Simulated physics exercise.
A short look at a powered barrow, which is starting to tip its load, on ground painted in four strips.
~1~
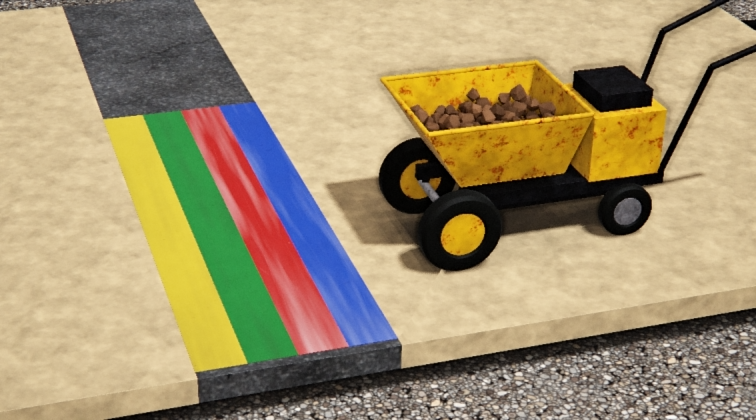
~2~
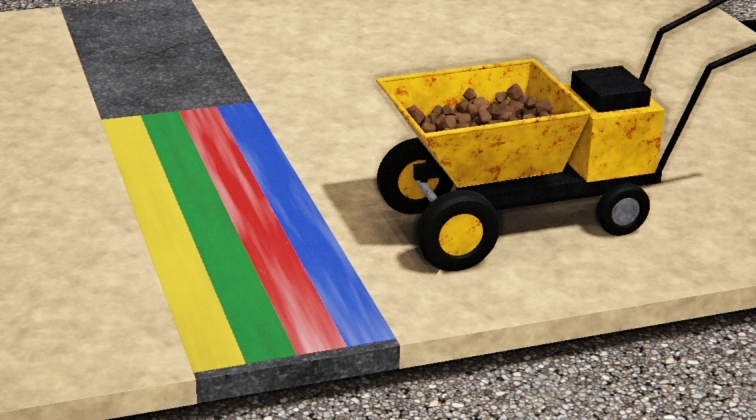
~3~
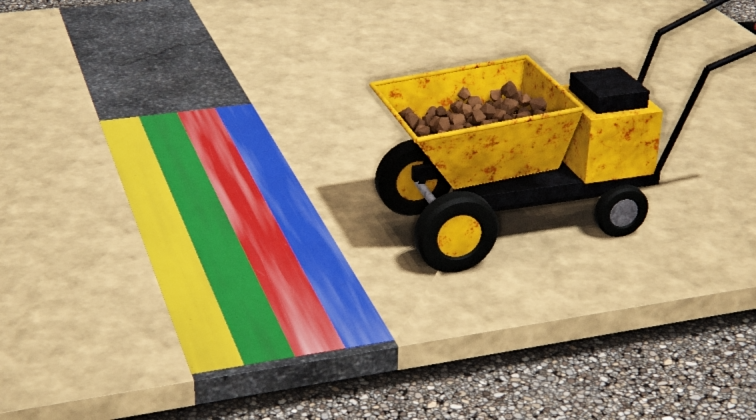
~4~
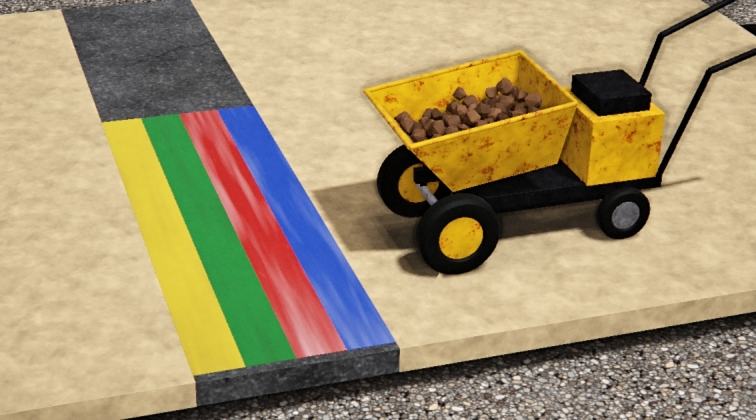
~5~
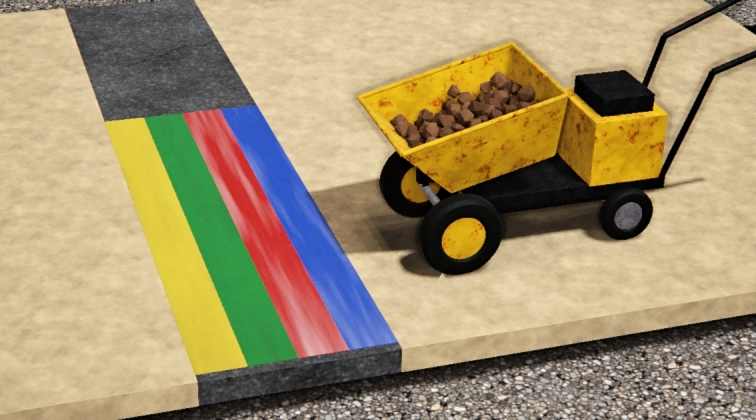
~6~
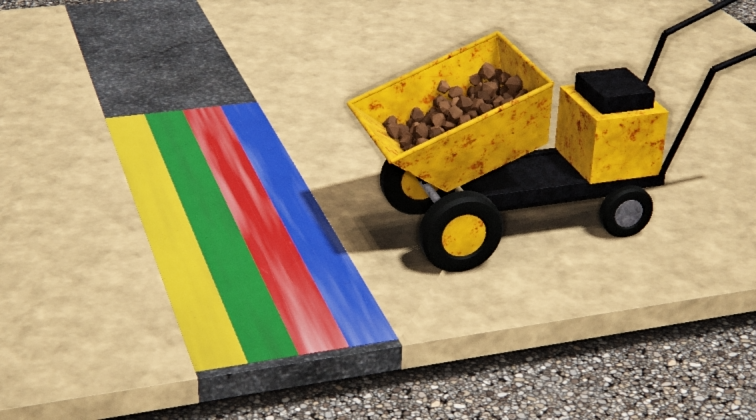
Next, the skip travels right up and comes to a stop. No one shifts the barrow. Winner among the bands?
Winner: Red.
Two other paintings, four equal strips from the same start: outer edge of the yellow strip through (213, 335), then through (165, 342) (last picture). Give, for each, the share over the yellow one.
10 and 10 percent, roughly.
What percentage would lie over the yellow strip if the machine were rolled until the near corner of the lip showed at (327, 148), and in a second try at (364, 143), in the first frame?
Try 1: 40 %. Try 2: 20 %.
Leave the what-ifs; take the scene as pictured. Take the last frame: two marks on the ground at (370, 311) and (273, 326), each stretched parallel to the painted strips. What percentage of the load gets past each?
Around 80 percent for the first and 20 percent for the second.
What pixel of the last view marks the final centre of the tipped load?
Last view, resting centre - approx. (278, 253).
Shortly afterwards, skip tipped steeply; the whole lot in the skip.
Next, skip tipped right over; the bulk in the skip; a little over the blue strip; a little over the red strip.
Some moments later, skip tipped right over; near a quarter in the skip; near a quarter over the blue strip; near a third over the red strip; a little over the green strip; a little over the yellow strip; only a few off the paint.
In the end, skip tipped right over; a little in the skip; near a quarter over the blue strip; near a third over the red strip; a little over the green strip; a little over the yellow strip; only a few off the paint.
